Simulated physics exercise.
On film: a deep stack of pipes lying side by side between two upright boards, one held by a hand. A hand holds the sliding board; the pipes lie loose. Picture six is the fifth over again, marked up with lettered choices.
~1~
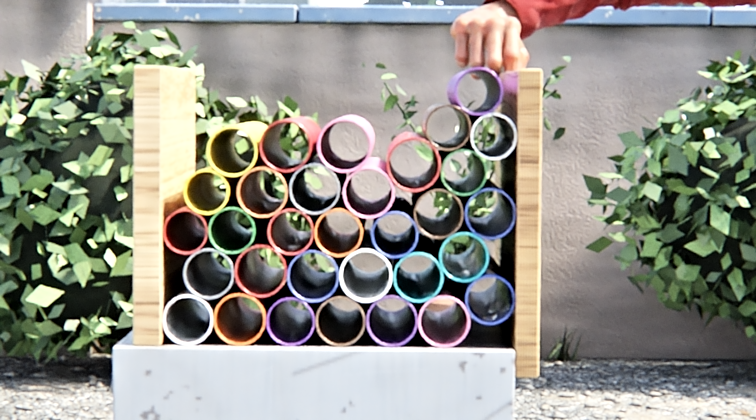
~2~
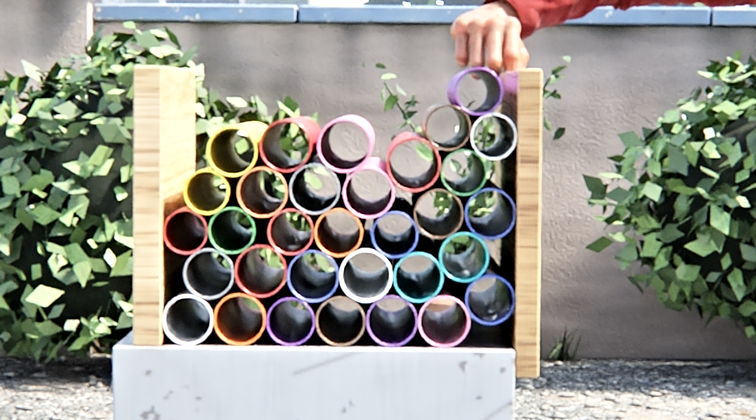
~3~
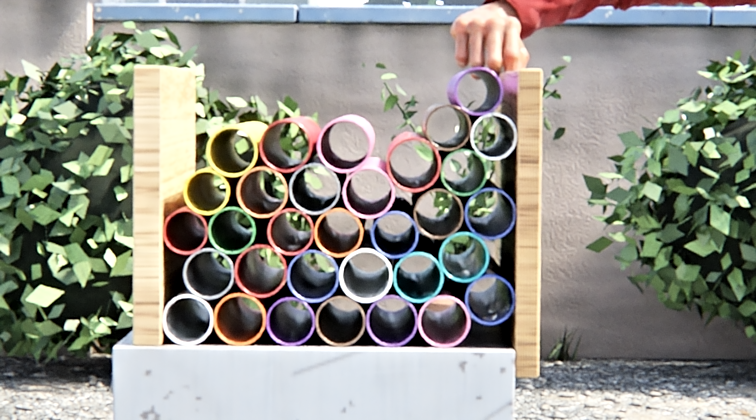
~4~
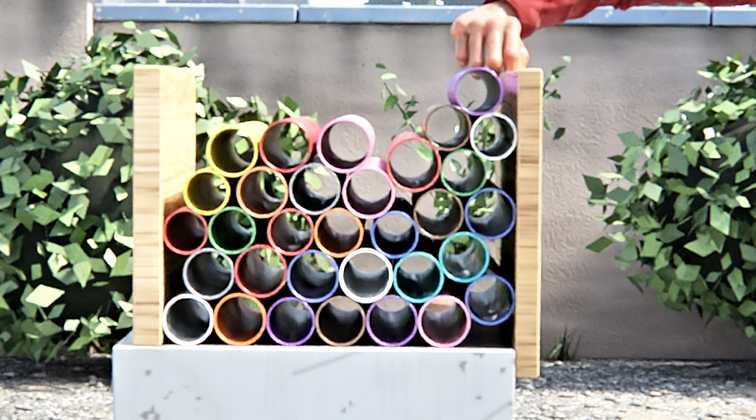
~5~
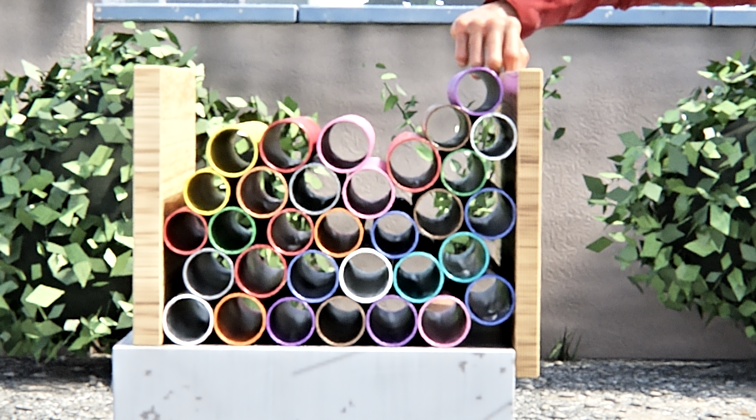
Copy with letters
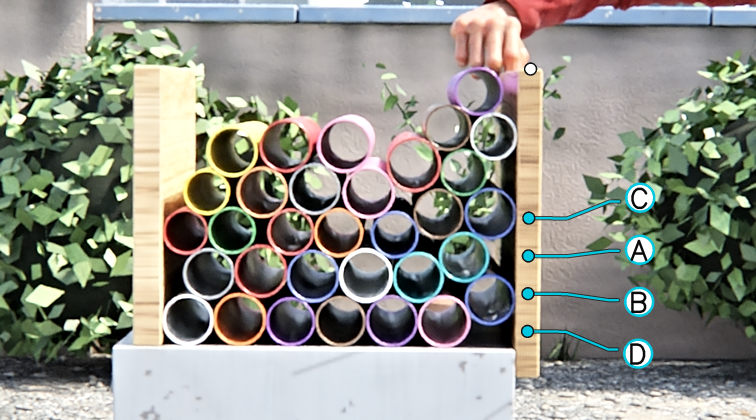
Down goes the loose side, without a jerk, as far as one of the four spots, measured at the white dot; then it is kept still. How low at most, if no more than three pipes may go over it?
A is the limit.
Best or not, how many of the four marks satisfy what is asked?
The number is two.
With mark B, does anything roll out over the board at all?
Yes, at B.
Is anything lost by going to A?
At A: Yes.
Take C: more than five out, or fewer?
It loses fewer than five.
On the marked copy, A at (528, 256); B at (528, 294); C at (529, 218); D at (527, 332); the white dot at (530, 69).
With A. Early on, top of the board (517, 155).
Further on, top of the board (516, 251).
At the end, top of the board (516, 255), two out over the board.
As for the rest, B more than three out over the board; C two out over the board; D more than three out over the board.
